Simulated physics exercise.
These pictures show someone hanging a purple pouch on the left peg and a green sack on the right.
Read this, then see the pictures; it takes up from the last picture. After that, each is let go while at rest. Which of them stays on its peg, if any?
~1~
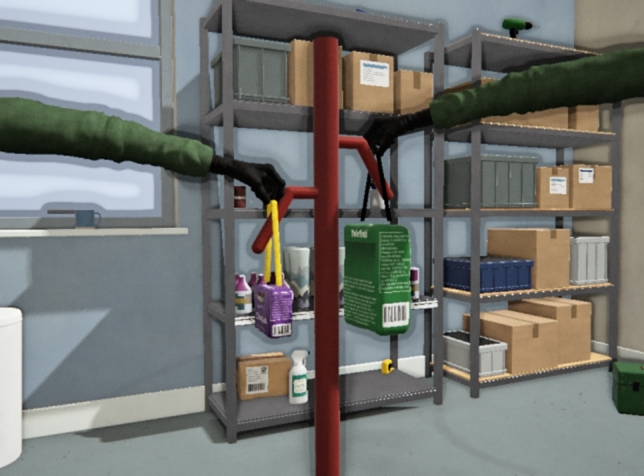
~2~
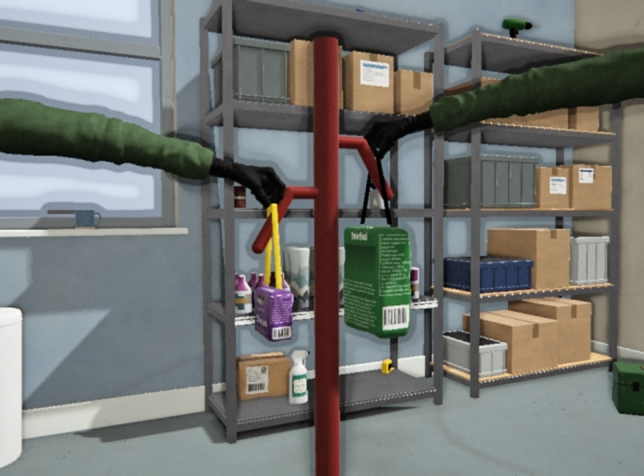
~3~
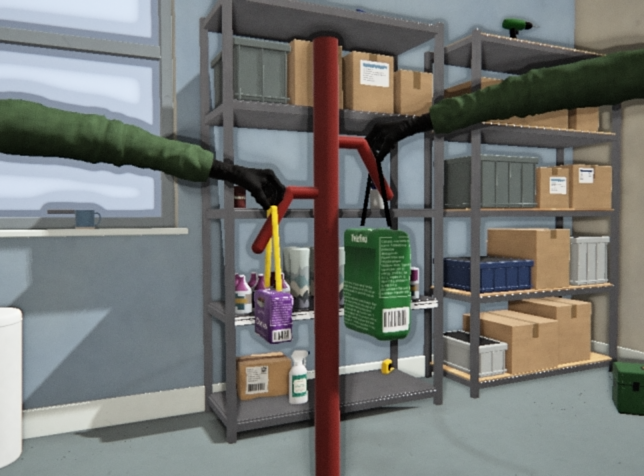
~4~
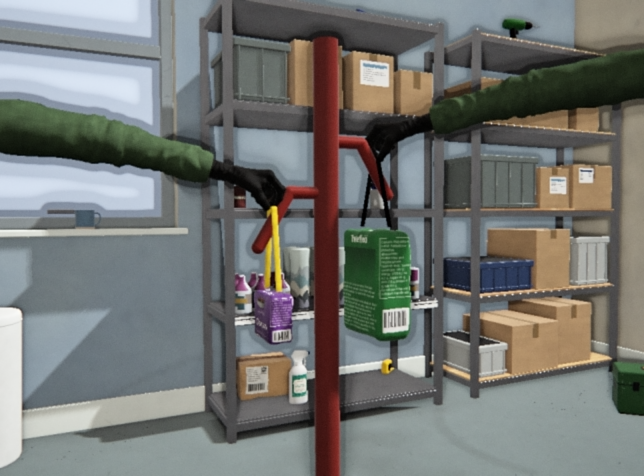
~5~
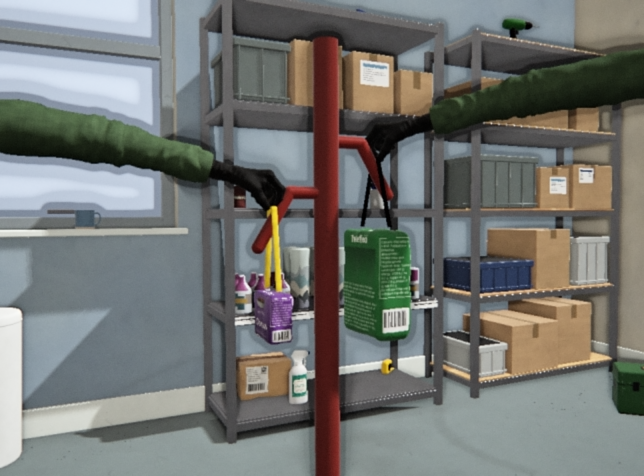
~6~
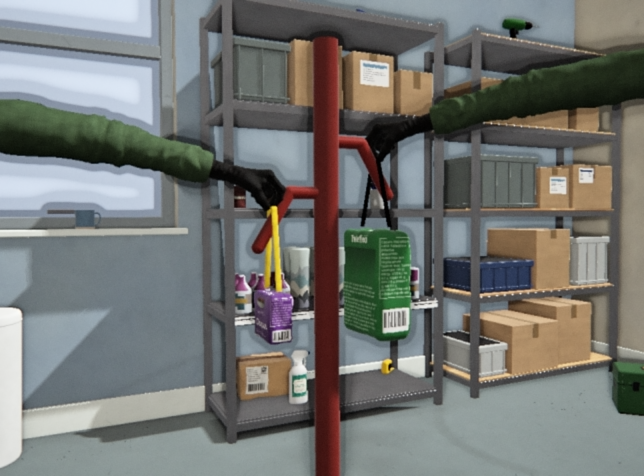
In the end the purple pouch is no longer hanging, the green sack is no longer hanging.
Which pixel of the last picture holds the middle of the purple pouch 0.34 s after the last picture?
At that moment it is close to (274, 465).
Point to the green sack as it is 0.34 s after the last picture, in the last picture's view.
At that instant it is roughly at (376, 420) in the last picture.
Then, 0.34 s after the last picture, purple pouch falling near (274, 465); green sack falling near (376, 420).
Then, 0.62 s after the last picture, purple pouch on the floor; green sack on the floor.
At rest, purple pouch on the floor; green sack on the floor. The purple pouch slips off its peg and the green sack drops to the floor.
